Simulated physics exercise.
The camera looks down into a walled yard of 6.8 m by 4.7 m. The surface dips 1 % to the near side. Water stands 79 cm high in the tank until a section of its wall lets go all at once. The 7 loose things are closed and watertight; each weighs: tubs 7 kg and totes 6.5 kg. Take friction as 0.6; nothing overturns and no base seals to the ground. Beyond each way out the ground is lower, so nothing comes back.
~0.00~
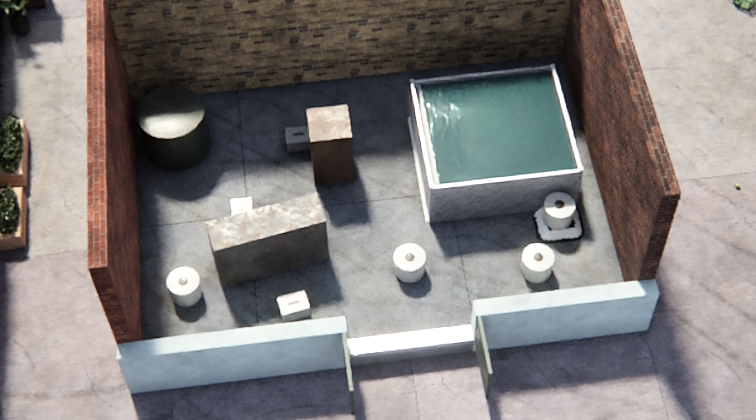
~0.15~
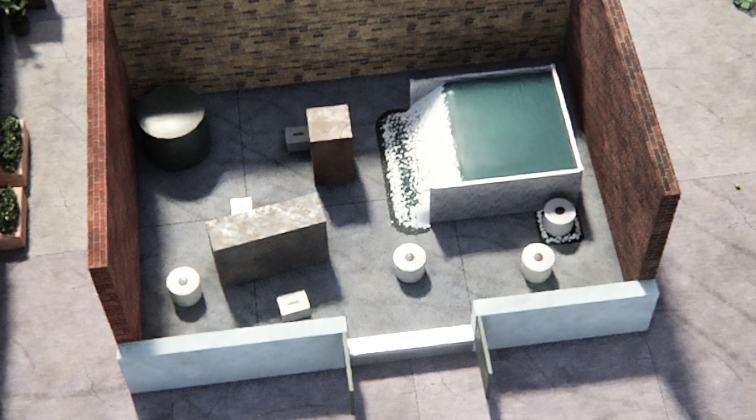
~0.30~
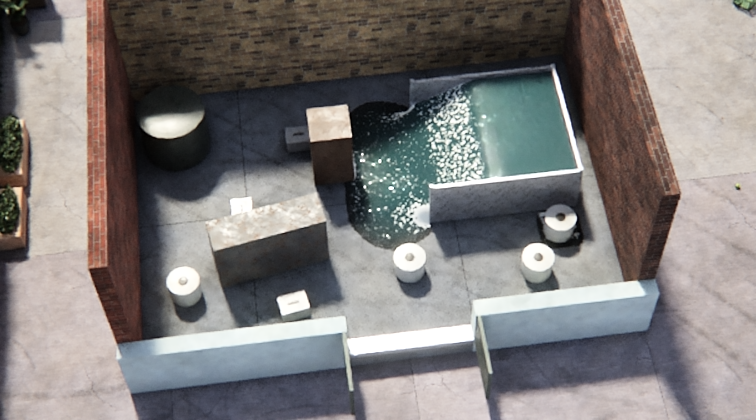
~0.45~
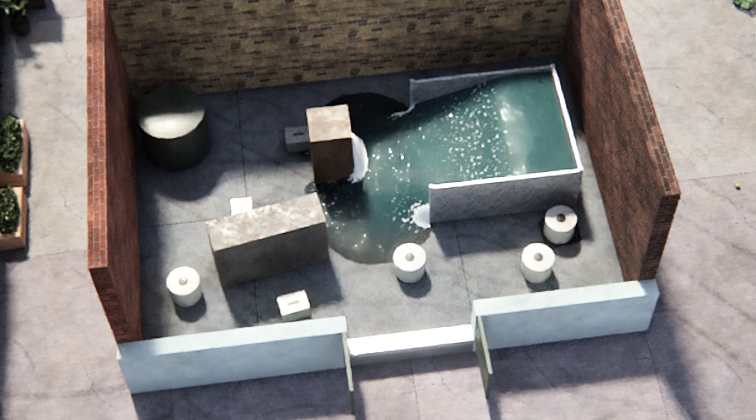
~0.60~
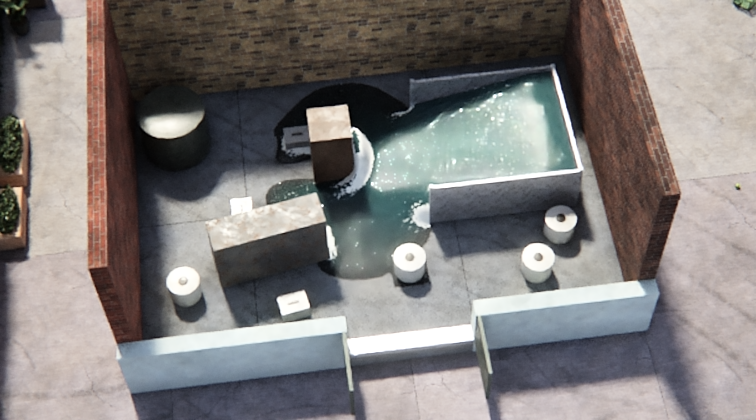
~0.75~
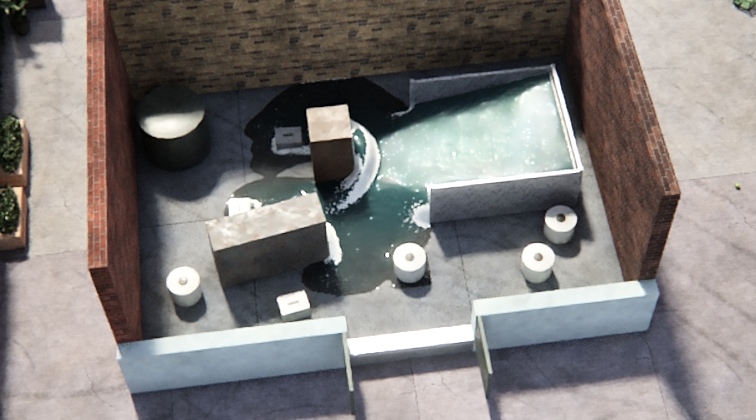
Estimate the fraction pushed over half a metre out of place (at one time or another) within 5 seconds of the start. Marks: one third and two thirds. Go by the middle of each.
Share: Between one and two thirds.
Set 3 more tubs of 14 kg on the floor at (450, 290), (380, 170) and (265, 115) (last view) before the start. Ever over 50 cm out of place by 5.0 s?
In turn: Short of it, more, more.
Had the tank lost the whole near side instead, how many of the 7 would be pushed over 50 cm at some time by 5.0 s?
In that case 5 of them.
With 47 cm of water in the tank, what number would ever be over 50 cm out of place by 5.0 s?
In that case 3 of them.
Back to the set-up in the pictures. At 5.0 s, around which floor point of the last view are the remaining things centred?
At about (348, 280).
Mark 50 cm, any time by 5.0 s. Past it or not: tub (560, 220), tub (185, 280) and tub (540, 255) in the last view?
In that order: Less, short of it, under.
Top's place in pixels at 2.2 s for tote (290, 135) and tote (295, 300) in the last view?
Near (195, 170) and (208, 322).
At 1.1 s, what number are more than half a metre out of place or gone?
I count 2.
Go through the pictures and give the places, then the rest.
In the first picture, a tote at (299, 134) rests on the ground; a tub at (560, 205) rests on the ground; water covers 4.1 m2; 0 of 7 have shifted.
In the second picture, a tote at (299, 134) rests on the ground; a tub at (560, 211) rests on the ground, 6 cm from its start; 5.3 m2 under water; 1 of 7 have shifted.
In the third picture, a tote at (299, 134) rests on the ground; a tub at (561, 217) rests on the ground, 13 cm from its start; water covers 6.8 m2; 1 of 7 have shifted.
In the fourth picture, a tote at (298, 134) rests on the ground; a tub at (561, 218), on the bottom, 15 cm from its start; 8.3 m2 under water; 1 of 7 have shifted.
In the fifth picture, a tote at (297, 134), on the bottom; a tub at (561, 218) rests on the ground, 15 cm from its start; water covers 10.0 m2; 1 of 7 have shifted.
In the sixth picture, a tote at (288, 135) rests on the ground, 16 cm from its start; a tub at (561, 218), on the bottom, 15 cm from its start; 11.7 m2 under water; 2 of 7 have shifted.
After 1.1 s 2 of 7 are over 50 cm from their spots; 0 afloat.
After 2.2 s 3 of 7 are over 50 cm from their spots; 2 afloat.
After 3.5 s 3 of 7 are over 50 cm from their spots; 4 afloat.
After 5.0 s 3 of 7 are over 50 cm from their spots, and 3 have been at some point; 4 afloat.
